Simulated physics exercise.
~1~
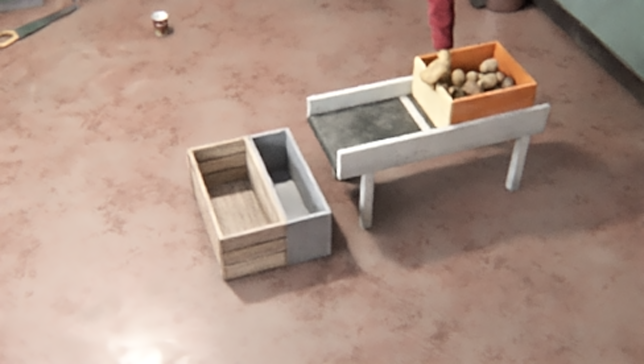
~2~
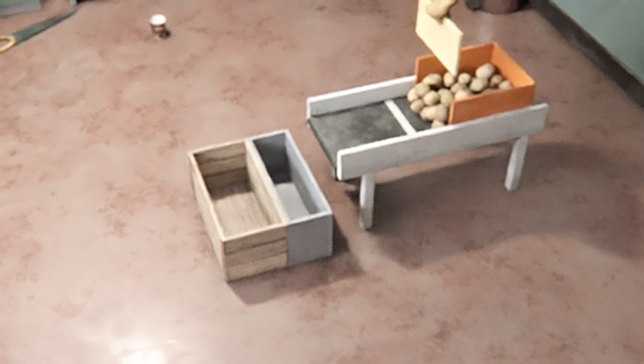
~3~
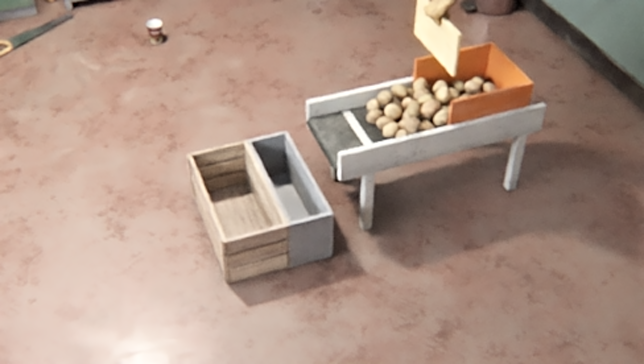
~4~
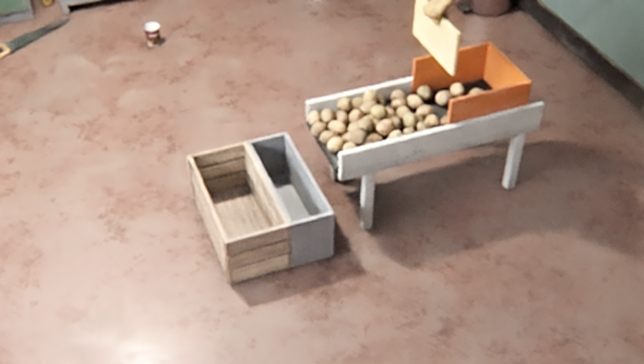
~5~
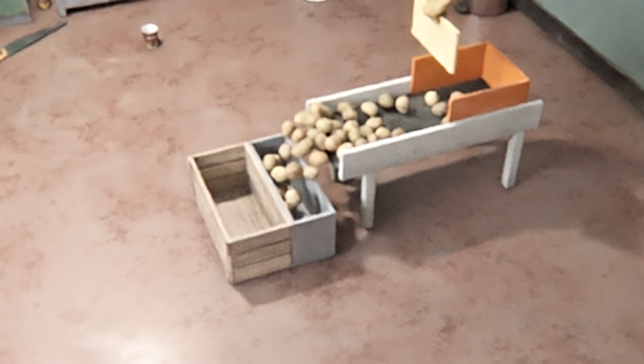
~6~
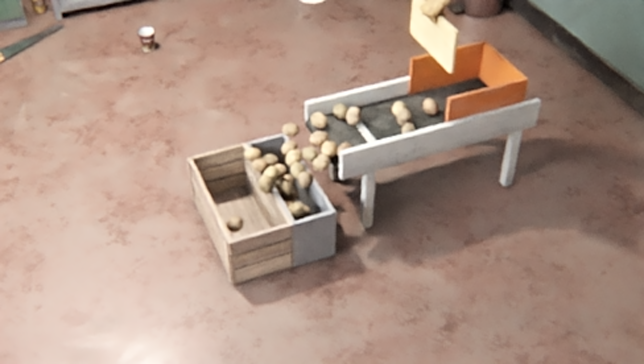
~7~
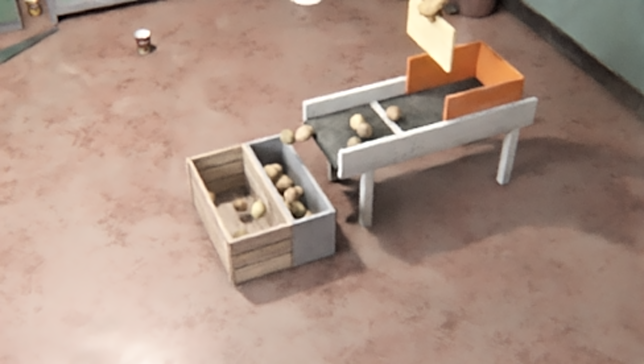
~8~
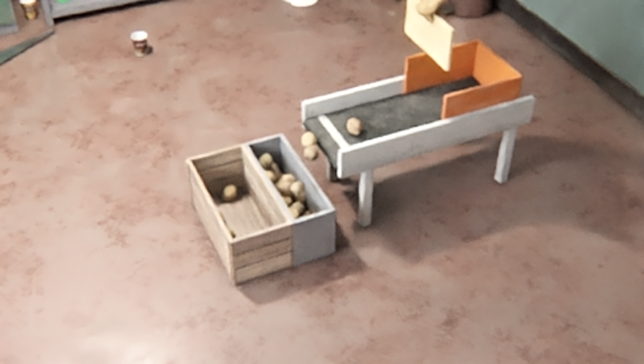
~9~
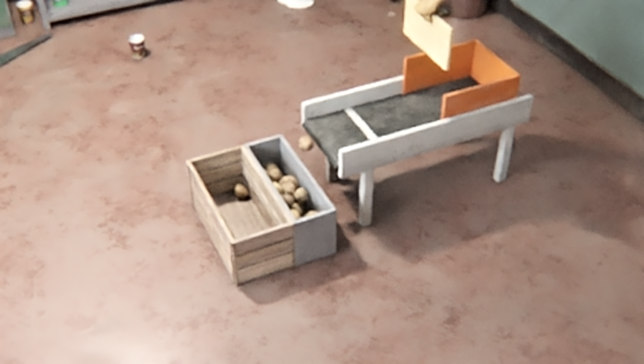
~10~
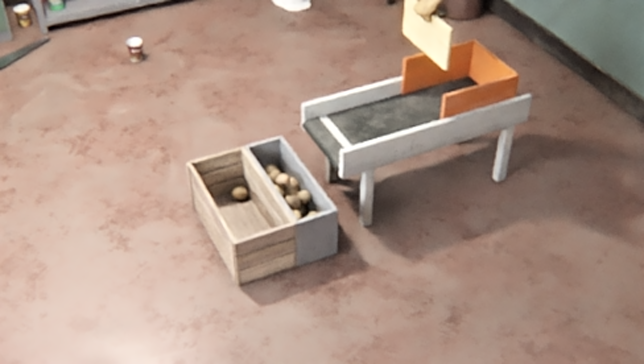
A low white-sided conveyor carried potatoes left out of an orange pen after its pale gate was lifted, and they tumbled off the end into two boxes, most landing in the grey one and a few in the wooden one beyond, leaving the belt empty.
